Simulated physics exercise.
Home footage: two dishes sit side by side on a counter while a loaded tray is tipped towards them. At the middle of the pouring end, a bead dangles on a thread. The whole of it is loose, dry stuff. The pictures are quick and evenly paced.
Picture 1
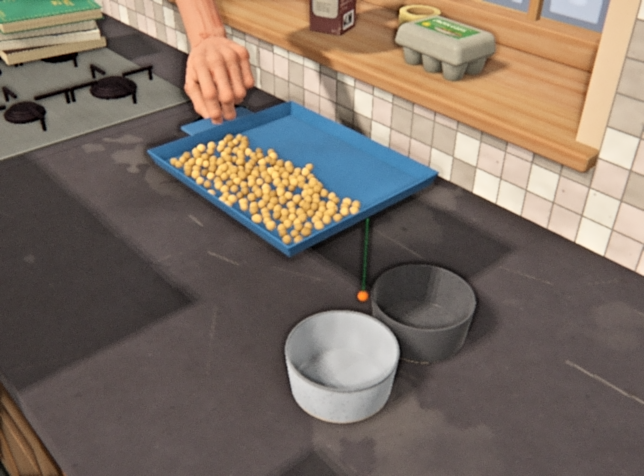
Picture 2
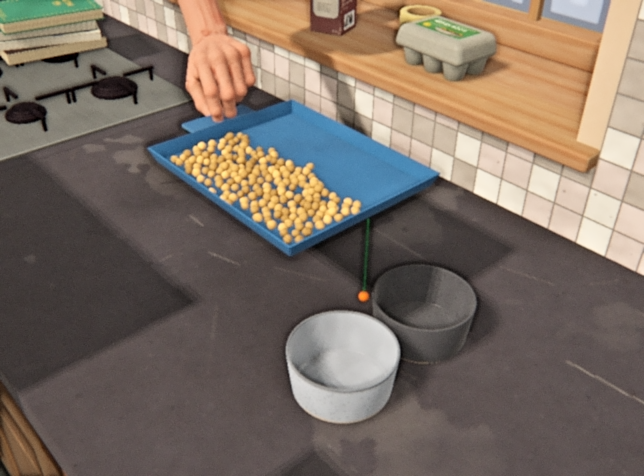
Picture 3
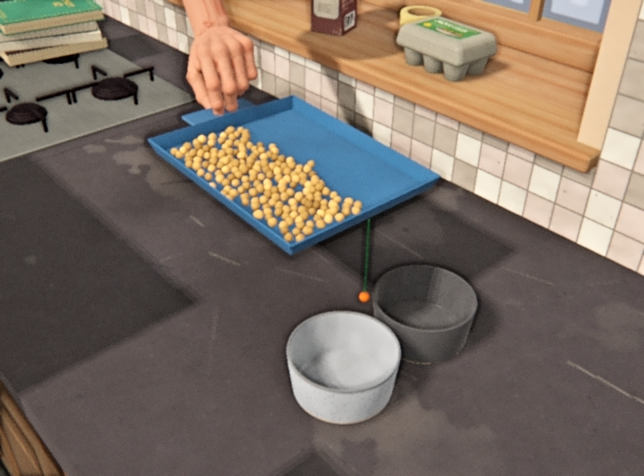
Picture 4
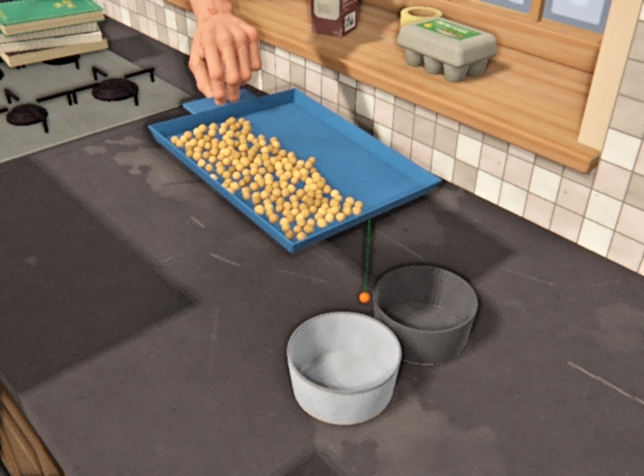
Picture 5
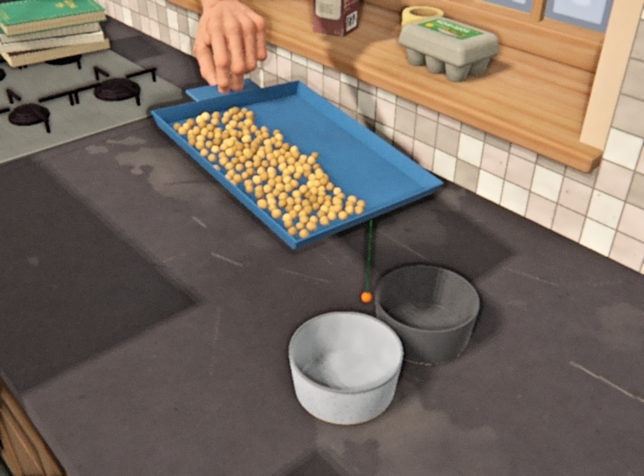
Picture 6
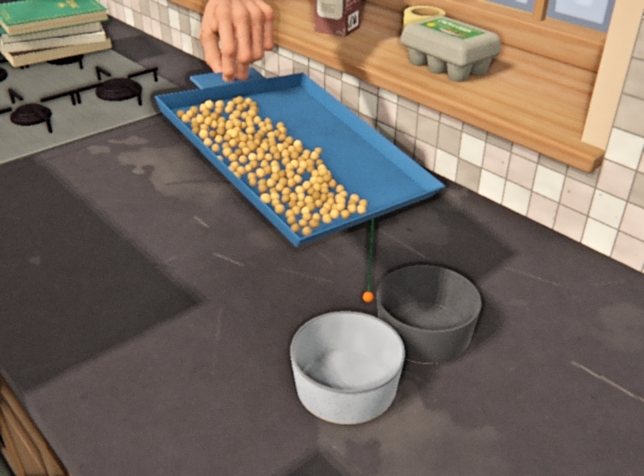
Blue tray of chickpeas tilting slightly as a hand raises its far end, above two bowls on a dark kitchen counter.
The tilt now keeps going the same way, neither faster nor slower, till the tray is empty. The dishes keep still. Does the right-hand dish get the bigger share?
Yes, my bet is the dish over on the right is left holding more.
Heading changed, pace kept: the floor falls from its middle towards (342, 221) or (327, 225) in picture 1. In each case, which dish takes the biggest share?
So: The left-standing dish on the first go, the left-standing dish on the second.
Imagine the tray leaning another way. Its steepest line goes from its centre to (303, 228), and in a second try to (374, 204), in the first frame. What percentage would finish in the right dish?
0 % and 70 %.
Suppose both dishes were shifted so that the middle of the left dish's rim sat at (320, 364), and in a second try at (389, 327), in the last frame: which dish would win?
First try: The rightmost dish. Second try: The rightmost dish.
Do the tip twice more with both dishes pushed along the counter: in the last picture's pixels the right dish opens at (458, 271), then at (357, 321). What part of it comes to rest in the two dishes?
First 80 %, then 0 %.
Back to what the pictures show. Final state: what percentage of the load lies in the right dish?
About 80 per cent.
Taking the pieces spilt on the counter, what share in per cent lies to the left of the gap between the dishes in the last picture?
Around 10 percent of the pieces.
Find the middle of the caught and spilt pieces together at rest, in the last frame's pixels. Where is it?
Once it all stops, the middle lies near (429, 318).
Just after the last frame, tray tipped steeply; almost all on the tray; just a few in the right dish; just a few outside both; about a tenth in the air.
A moment on, tray tipped past a quarter turn; roughly a quarter on the tray; roughly half in the right dish; about a tenth outside both; roughly a quarter in the air.
Further on, tray tipped past a quarter turn; just a few in the left dish; the larger part in the right dish; roughly a quarter outside both.
When it is over, tray tipped past a quarter turn; just a few in the left dish; the larger part in the right dish; roughly a quarter outside both.
